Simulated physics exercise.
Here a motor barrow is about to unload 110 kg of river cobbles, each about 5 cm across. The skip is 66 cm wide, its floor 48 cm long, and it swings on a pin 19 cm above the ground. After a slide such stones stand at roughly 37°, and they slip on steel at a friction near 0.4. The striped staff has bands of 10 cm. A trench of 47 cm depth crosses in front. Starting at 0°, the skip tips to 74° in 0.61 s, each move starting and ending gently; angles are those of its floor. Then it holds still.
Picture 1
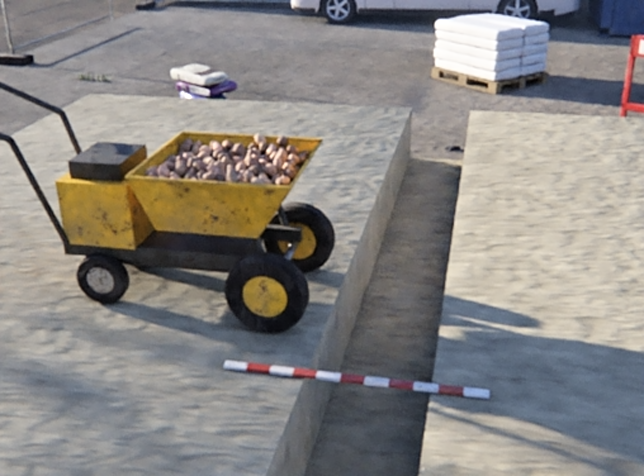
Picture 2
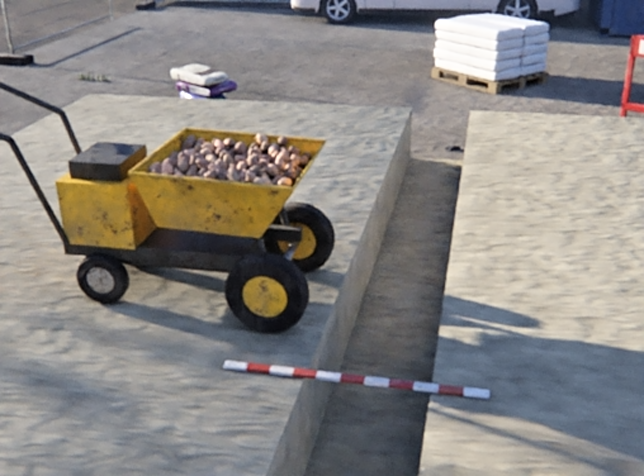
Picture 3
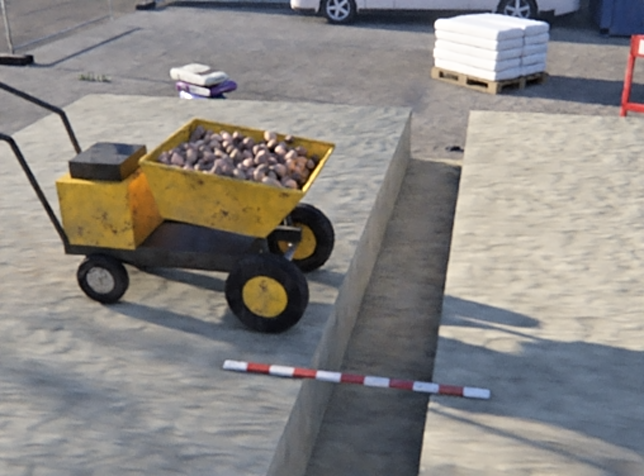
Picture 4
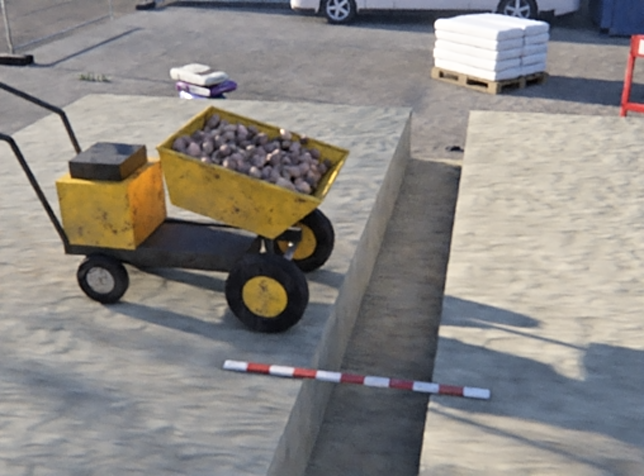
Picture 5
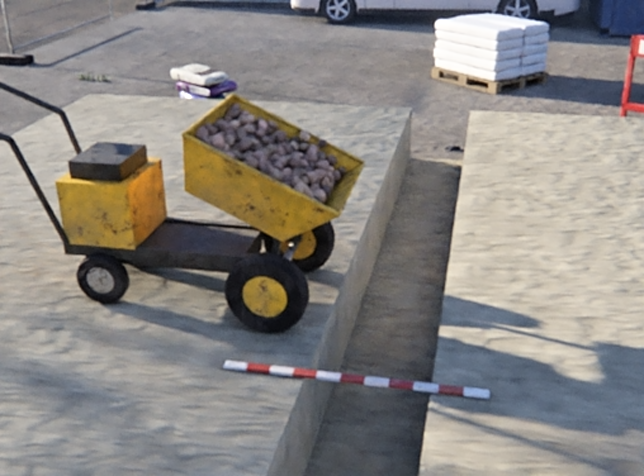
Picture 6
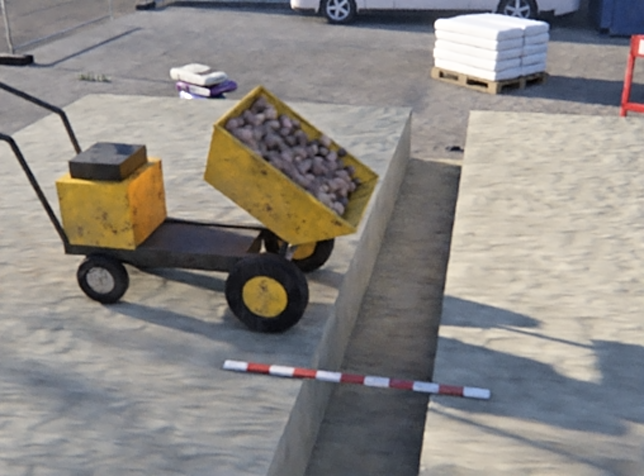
A sunlit paved yard with pale concrete slabs is seen from above and to one side, in a view that stays still. A yellow motor barrow with black wheels and a skip of brownish-grey stones stands at left beside a trench, a red-and-white staff lying across it, white sacks on a pallet behind. The skip tilts steadily forward to the right, its rear rising steeply, while the barrow's base stays put.
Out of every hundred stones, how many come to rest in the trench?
Some 46 per cent of it.
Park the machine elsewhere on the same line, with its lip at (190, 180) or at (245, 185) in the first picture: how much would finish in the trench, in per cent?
About 95 and 85 per cent.
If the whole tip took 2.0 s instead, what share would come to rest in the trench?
It would be near 80 per cent.
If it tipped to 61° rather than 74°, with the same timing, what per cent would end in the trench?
It would be near 30 per cent.
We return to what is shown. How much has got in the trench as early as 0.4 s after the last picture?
About 20 per cent by then.
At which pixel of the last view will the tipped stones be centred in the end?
Near (459, 310).
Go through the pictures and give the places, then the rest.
In the first frame, the skip is at 0°, its lip at (289, 189); the top of the load is at (258, 151).
In the second frame, lip at (293, 190), floor tilted 2°, highest stones at (229, 148).
In the third frame, lip at (305, 194), floor tilted 7°, highest stones at (203, 141).
In the fourth frame, the skip is at 16°, its lip at (321, 202); the top of the load is at (211, 131).
In the fifth frame, the skip is at 25°, its lip at (339, 215); the top of the load is at (232, 120).
In the sixth frame, lip at (356, 232), floor tilted 36°, highest stones at (257, 113).
Then, 0.2 s after the last picture the floor is at 63°, 100 % in the skip; the foremost stones are at (389, 231).
Then, 0.4 s after the last picture the floor is at 74°, 56 % in the skip, 21 % in the trench, 23 % past the trench; the foremost stones are at (480, 319).
Then, 0.8 s after the last picture the floor is at 74°, 13 % in the skip, 32 % in the trench, 55 % past the trench; the foremost stones are past the picture's edge.
Then, 2.7 s after the last picture the floor is at 74°, 0 % in the skip, 46 % in the trench, 54 % past the trench; the foremost stones are past the picture's edge.
